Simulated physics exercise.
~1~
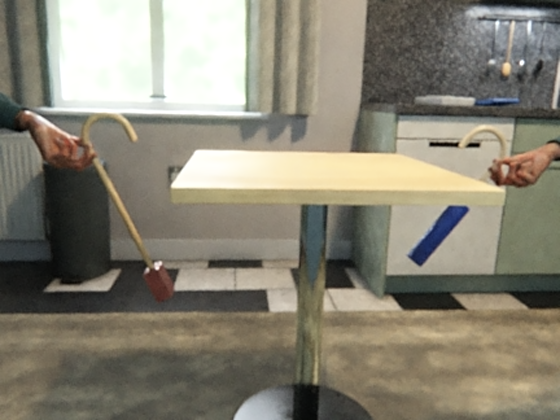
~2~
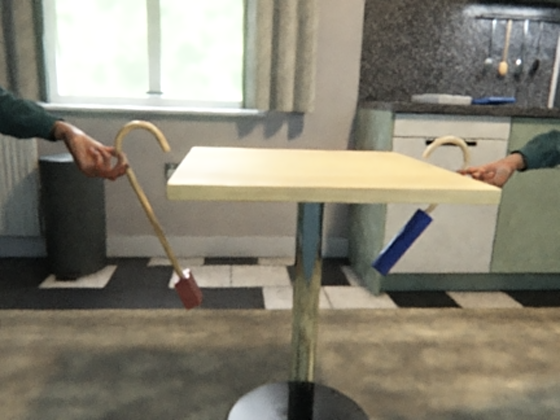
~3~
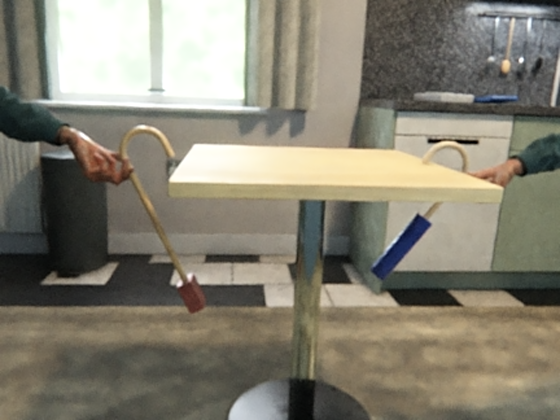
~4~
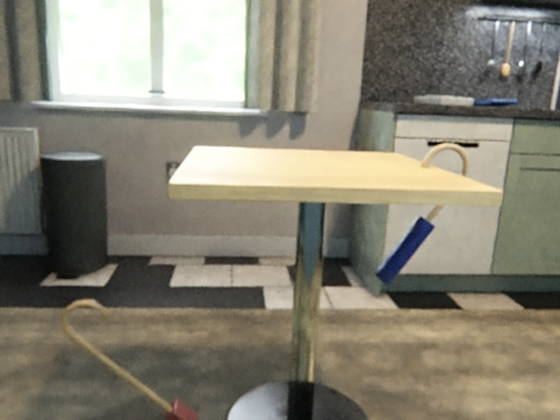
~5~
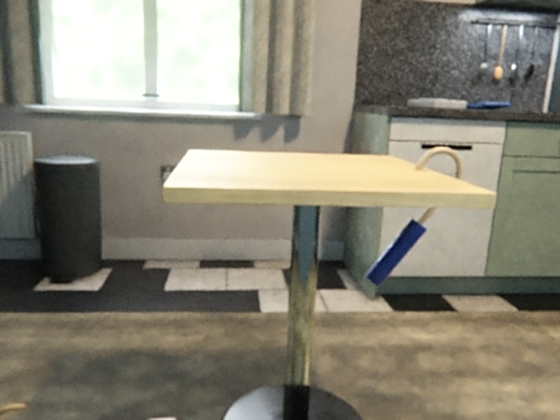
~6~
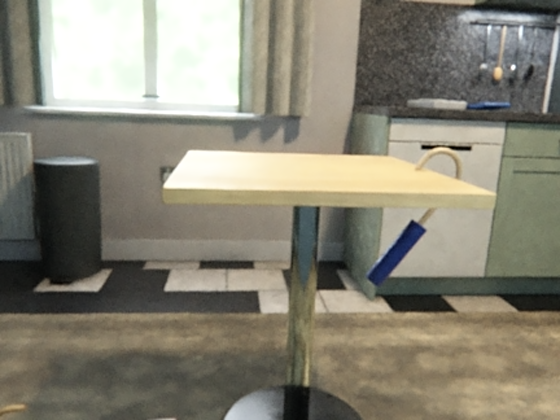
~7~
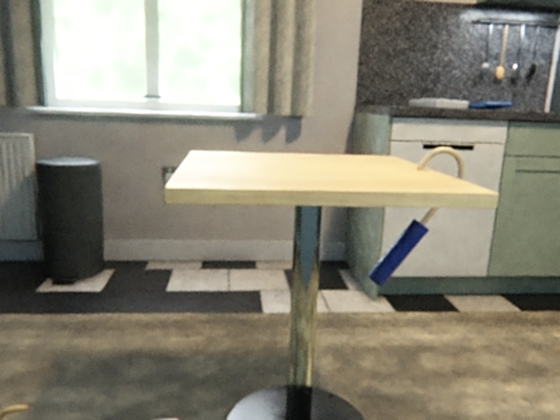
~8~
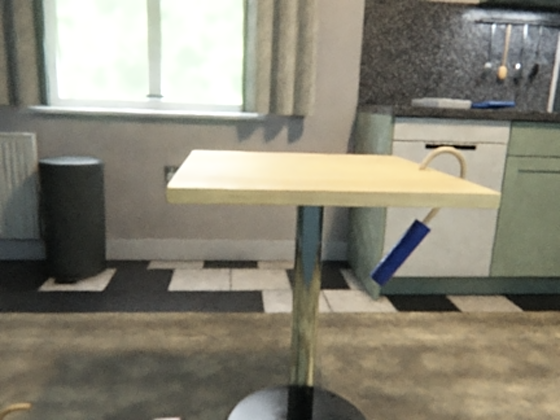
The clip shows two hands bringing hooked handles to opposite edges of a table, one with a red brush at the left and one with a blue umbrella at the right. Once the hands withdraw, the red brush drops to the floor while the blue umbrella stays hanging.
